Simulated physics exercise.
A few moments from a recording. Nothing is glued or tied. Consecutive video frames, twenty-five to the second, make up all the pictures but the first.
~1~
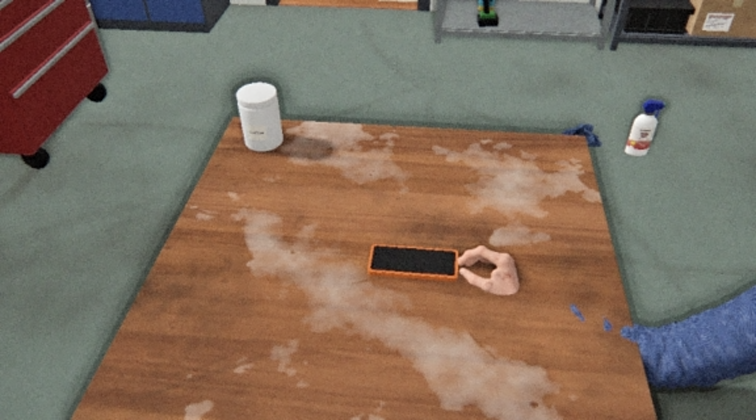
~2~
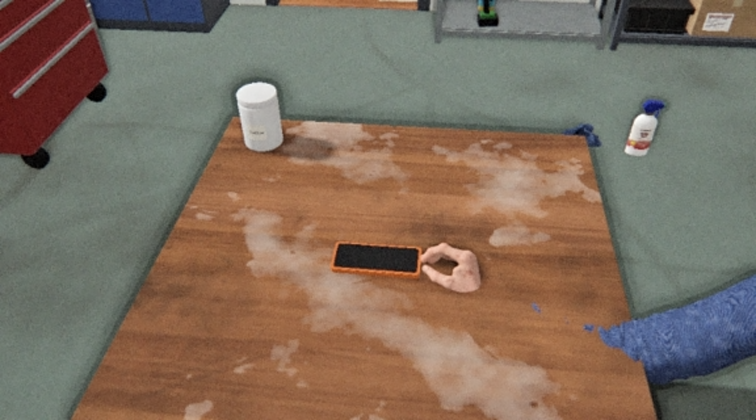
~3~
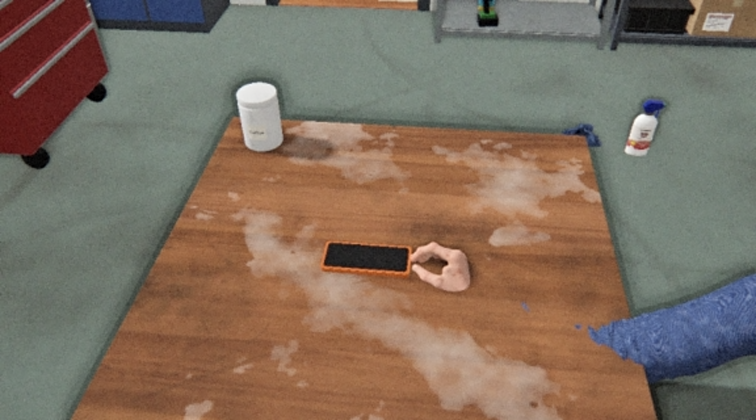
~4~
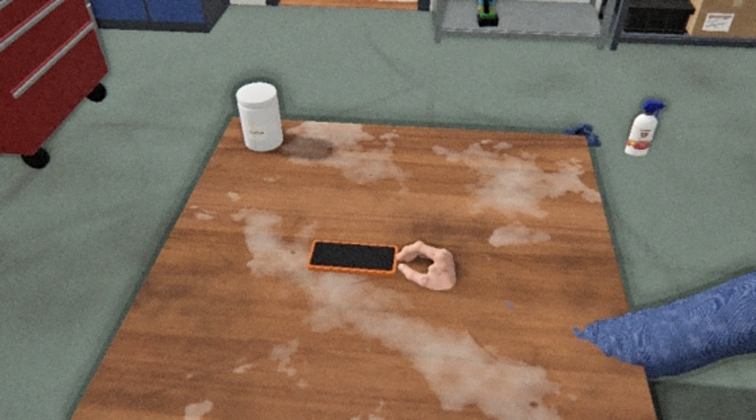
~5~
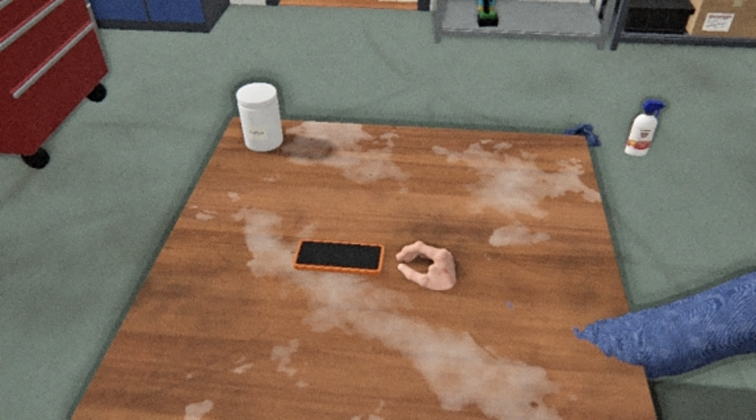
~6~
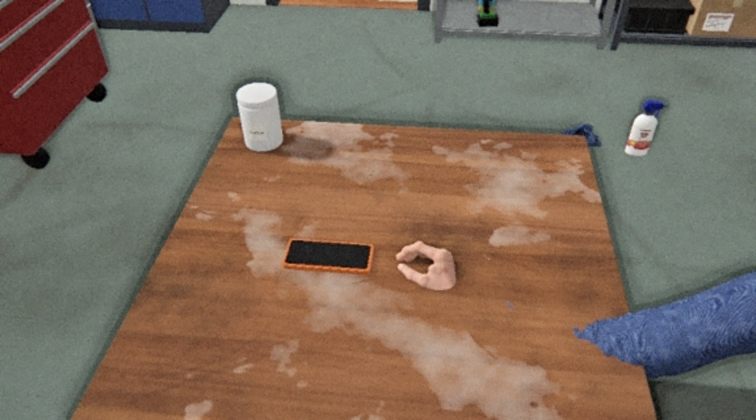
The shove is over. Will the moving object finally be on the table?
It is going to finish on the table.
Then, 0.10 s on from there, orange phone shifted a little near (316, 256).
Then, 0.50 s on from there, orange phone resting near (315, 255).
In the end, moved from the start, orange phone. At the end, from the last picture's camera, orange phone near (316, 255).
